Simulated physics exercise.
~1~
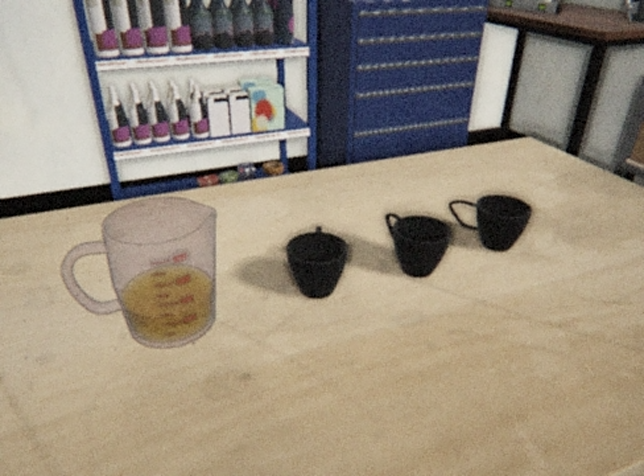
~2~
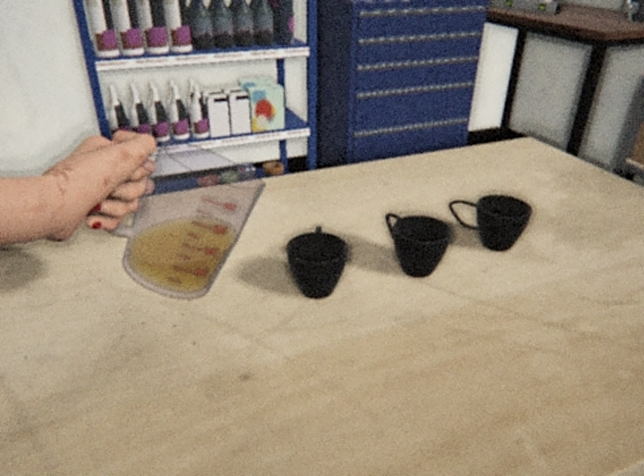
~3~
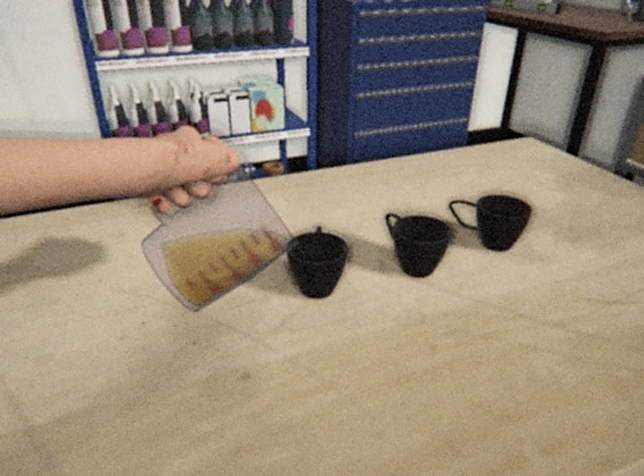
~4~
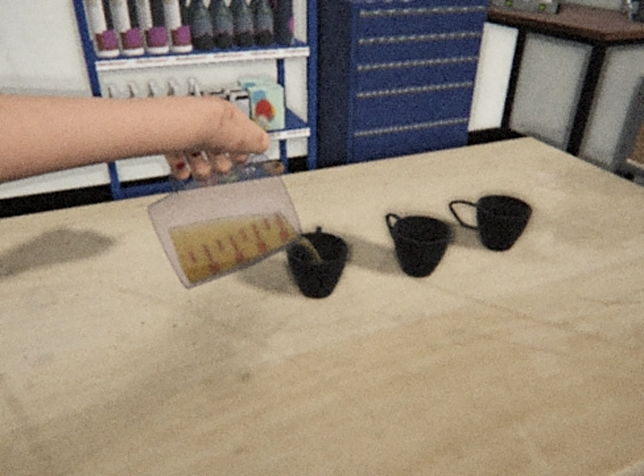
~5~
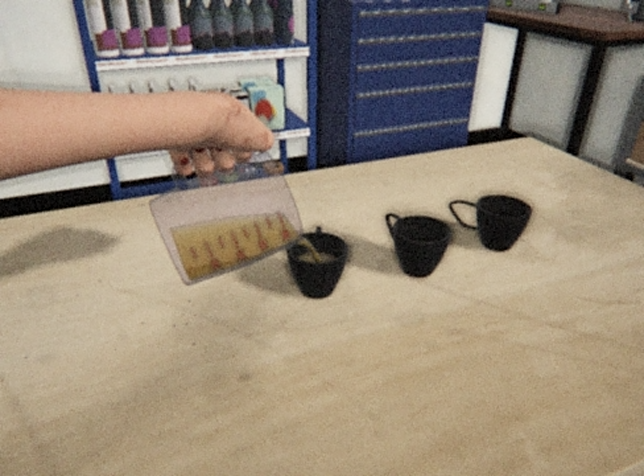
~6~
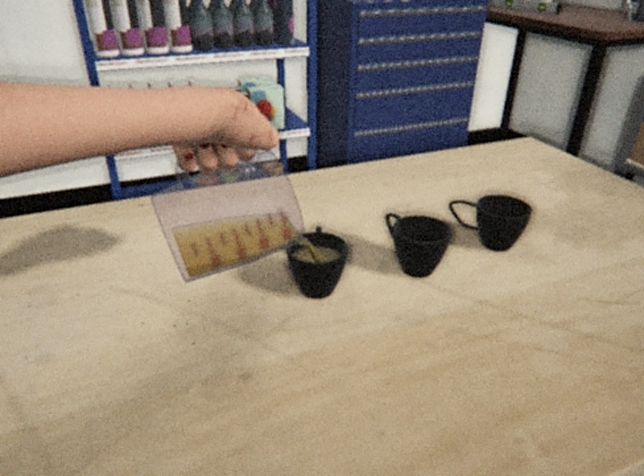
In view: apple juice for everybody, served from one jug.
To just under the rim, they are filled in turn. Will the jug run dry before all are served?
Yes, it runs dry.
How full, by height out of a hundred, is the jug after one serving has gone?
My estimate is close to 15 in a hundred.
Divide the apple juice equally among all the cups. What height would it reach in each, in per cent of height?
Each would be filled to around 65 per cent of its height.
A moment on, the first is about three quarters full.
Further on, the first is done and the jug has about half of its load.
When it is over, the jug is empty with one filled and the next at nearly all of a serving.
